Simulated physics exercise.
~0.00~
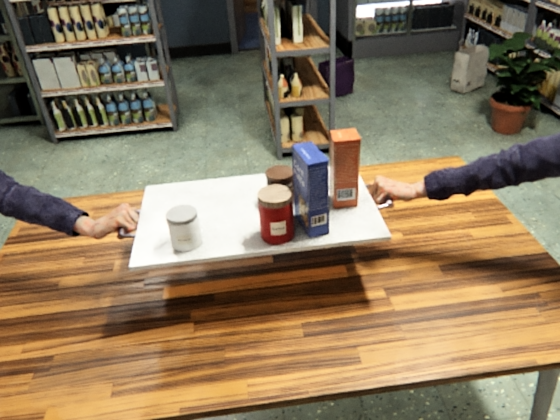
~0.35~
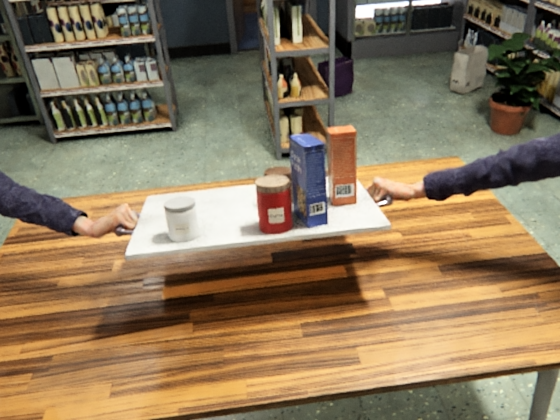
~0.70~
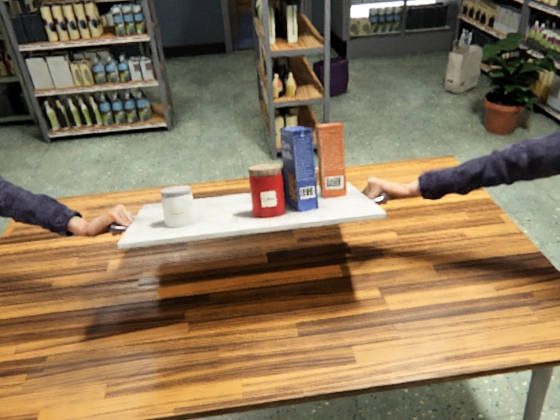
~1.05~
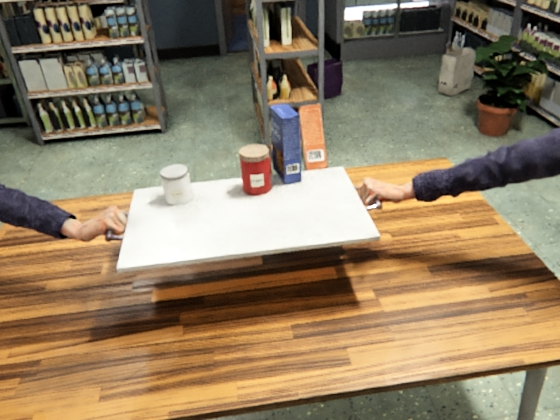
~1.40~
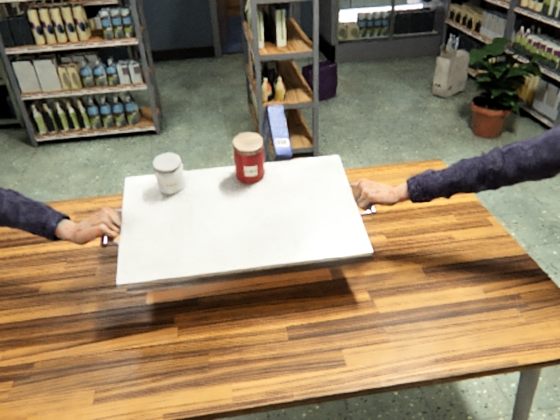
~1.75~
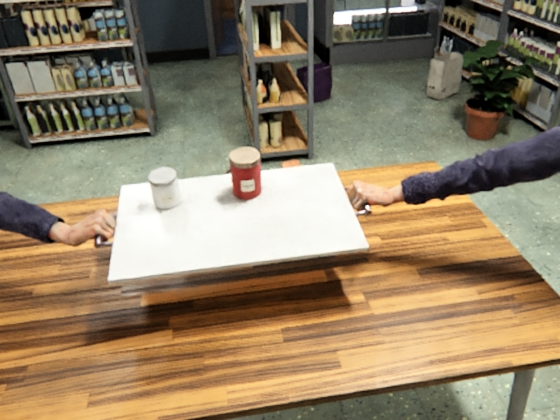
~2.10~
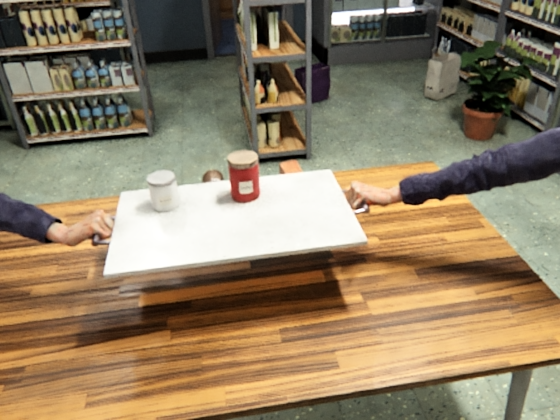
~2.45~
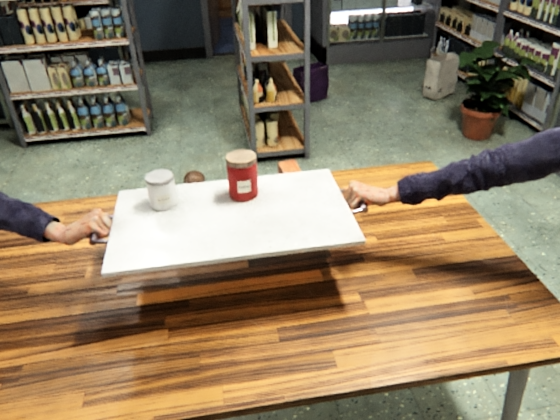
Two hands tilting a white tray above a wooden table, boxes and a brown-topped container dropping off behind, two jars staying on.
